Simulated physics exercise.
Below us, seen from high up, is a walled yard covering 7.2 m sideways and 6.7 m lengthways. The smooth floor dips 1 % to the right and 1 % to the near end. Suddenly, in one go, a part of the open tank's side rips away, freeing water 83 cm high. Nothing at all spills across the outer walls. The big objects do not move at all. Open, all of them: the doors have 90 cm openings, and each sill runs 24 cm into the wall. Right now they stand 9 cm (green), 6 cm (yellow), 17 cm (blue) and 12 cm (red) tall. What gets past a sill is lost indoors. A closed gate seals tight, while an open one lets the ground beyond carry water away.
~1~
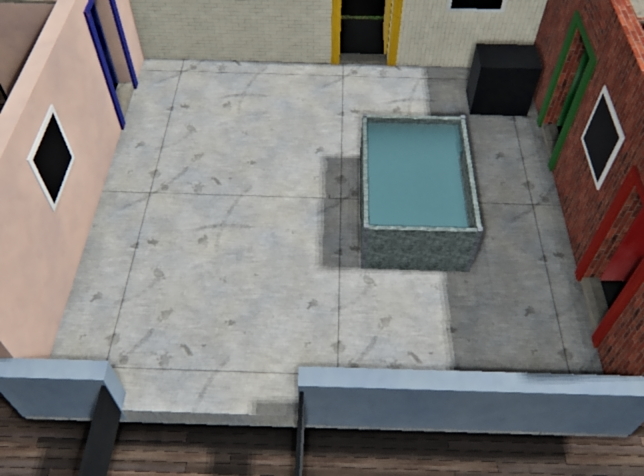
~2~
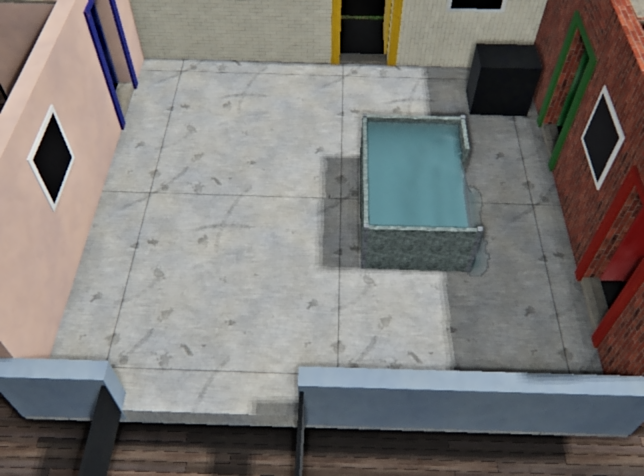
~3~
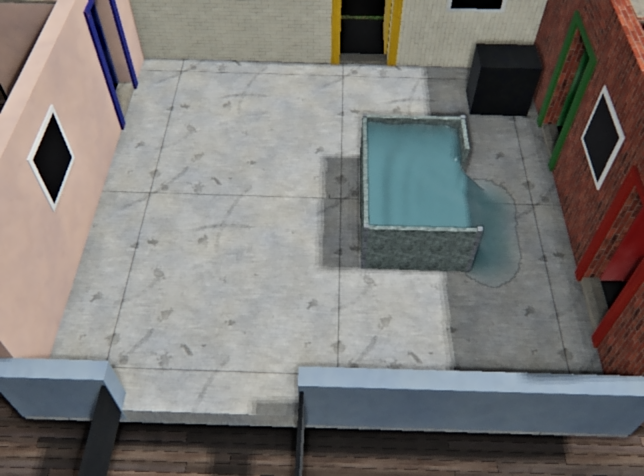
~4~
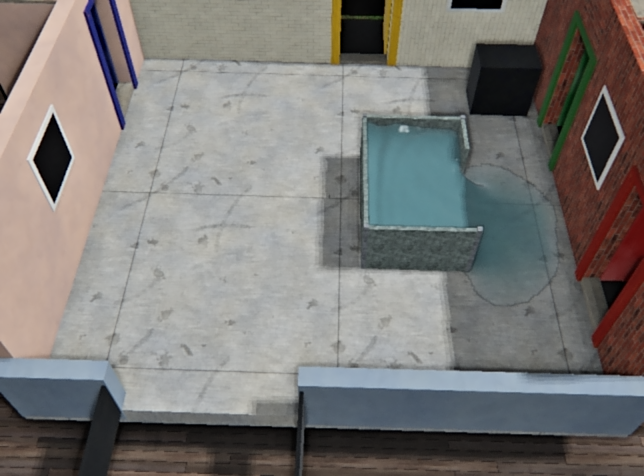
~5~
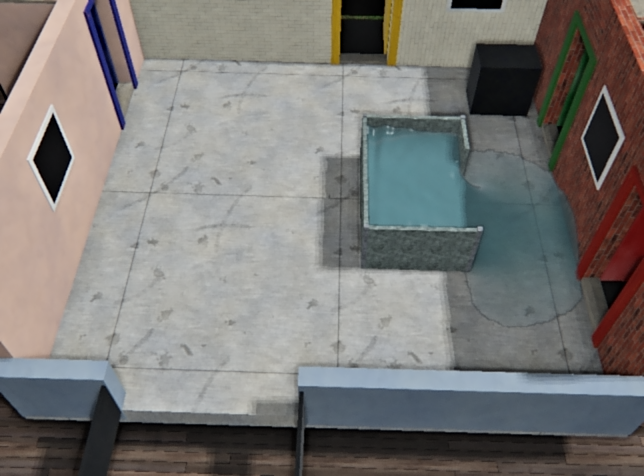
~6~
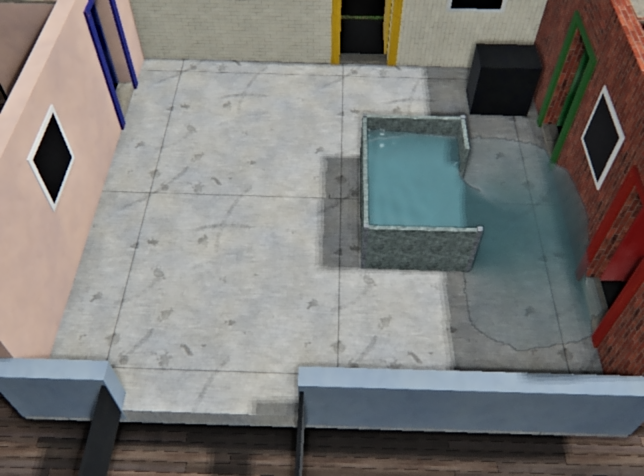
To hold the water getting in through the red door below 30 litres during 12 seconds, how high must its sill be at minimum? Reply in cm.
27 cm.
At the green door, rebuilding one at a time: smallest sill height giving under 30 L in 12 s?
For green, a step near 11.0 cm.
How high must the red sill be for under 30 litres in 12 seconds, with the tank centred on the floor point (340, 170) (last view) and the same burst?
I'd put it at close to 17 cm.
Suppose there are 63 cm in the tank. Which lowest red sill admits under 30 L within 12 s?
Minimum height: Approx. 20 cm.
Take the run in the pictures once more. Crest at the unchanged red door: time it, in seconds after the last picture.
Around 0.6 seconds.
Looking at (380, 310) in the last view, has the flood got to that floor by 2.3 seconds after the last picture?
At that moment it's submerged.
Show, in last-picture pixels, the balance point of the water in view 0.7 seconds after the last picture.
At about (467, 225).
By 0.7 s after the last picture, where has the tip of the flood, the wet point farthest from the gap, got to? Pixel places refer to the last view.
The farthest wet point is roughly at (522, 88) in the last view.
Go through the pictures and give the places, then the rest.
Still water, 83 cm deep, in the open tank at (417, 173); the red door at (613, 267) is dry, in the first frame.
The front is at (477, 204), 0.3 m from the gap at (463, 216); 0.4 m2 of floor is wet, 83 cm left at the back, in the second frame.
Water pours out at (463, 216) and has run 0.8 m, to (511, 220); about 14 cm deep outside, 77 cm at the back, in the third frame.
The front is at (552, 227), 1.4 m from the gap at (463, 218); 2.8 m2 of floor is wet, 72 cm left at the back, in the fourth frame.
Water pours out at (462, 218) and has run 1.6 m, to (551, 178); about 10 cm deep outside, 68 cm at the back, in the fifth frame.
Water pours out at (462, 218) and has run 1.9 m, to (590, 332); about 9 cm deep outside, 63 cm at the back; water is at the red door at (613, 267), in the sixth frame.
Then, 0.7 s after the last picture water covers 15 % of the floor, deepest (54 cm) near (560, 246); 31 cm at the red door, 35 litres in over its 12 cm sill.
Then, 2.3 s after the last picture water covers 45 % of the floor, deepest (34 cm) near (596, 394); 19 cm at the red door, 137 litres in over its 12 cm sill.
Then, 11.3 s after the last picture water covers 100 % of the floor, deepest (12 cm) near (355, 240); 7 cm at the red door, 164 litres in over its 12 cm sill.
At the red door as built, the water peaked near 31 cm, 0.7 s after the last picture.
Run again over the same 12 s with other heights there, 39 litres in over 25 cm, 21 litres over 29 cm. The limit of 30 litres is kept from about 27 cm up.
